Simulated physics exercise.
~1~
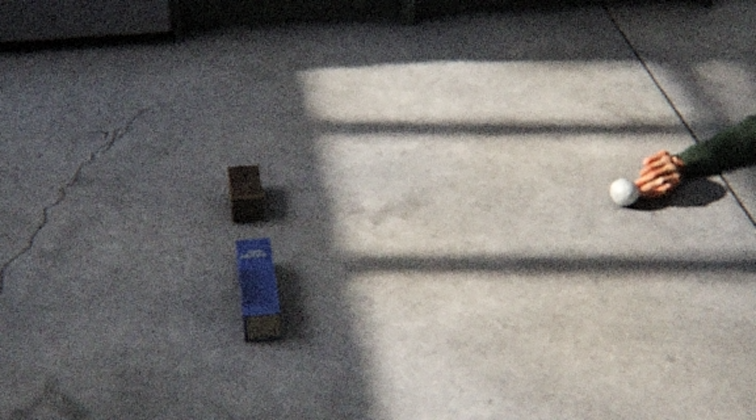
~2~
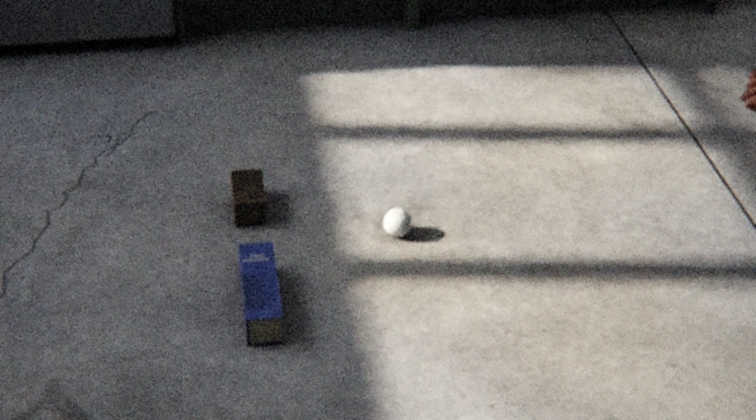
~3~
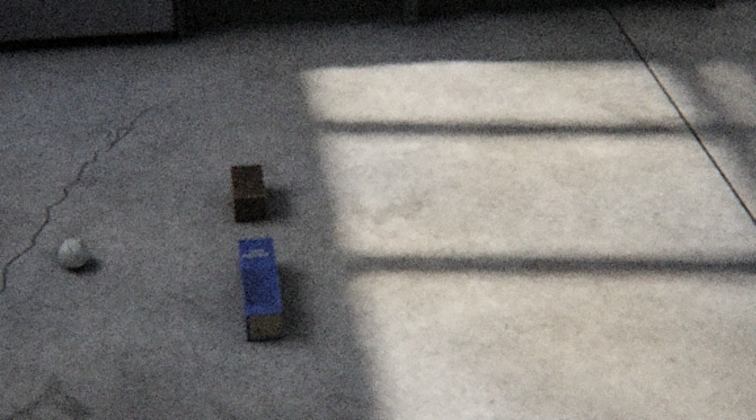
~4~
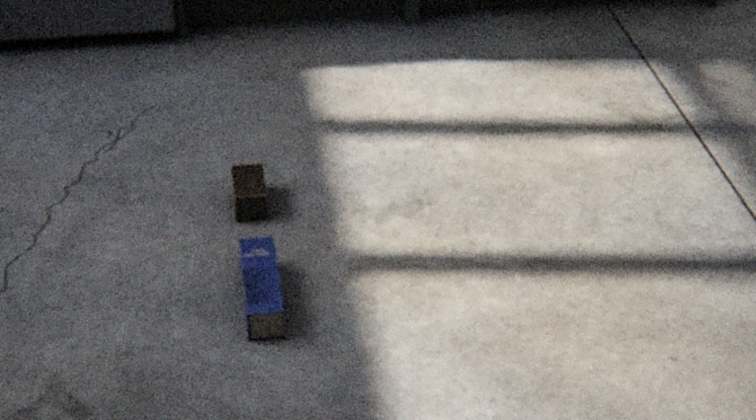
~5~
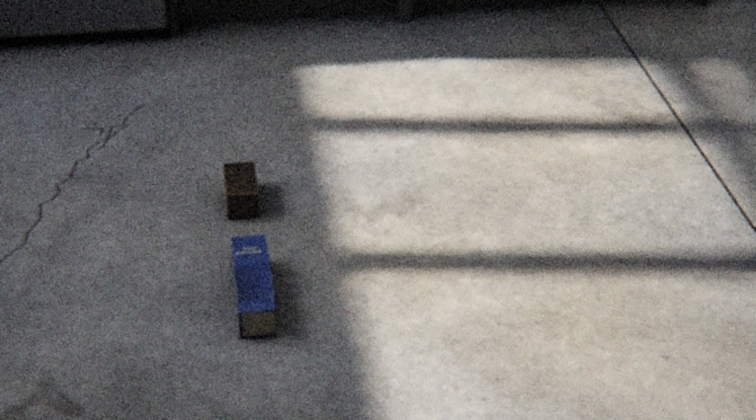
A small white ball, perhaps an onion, rests under the fingers of a dark-sleeved hand at the right of a grey concrete floor, seen from above by a slightly swaying camera. Window light falls in a bright patch across the right side, while a dark brown block and a long blue box stand in shadow left of centre with a narrow gap between them. The hand lets go and draws back as the ball rolls left across the light. It passes between the two objects and comes out on the far side near a crack. Finally it is out of sight, and both objects remain standing in place.
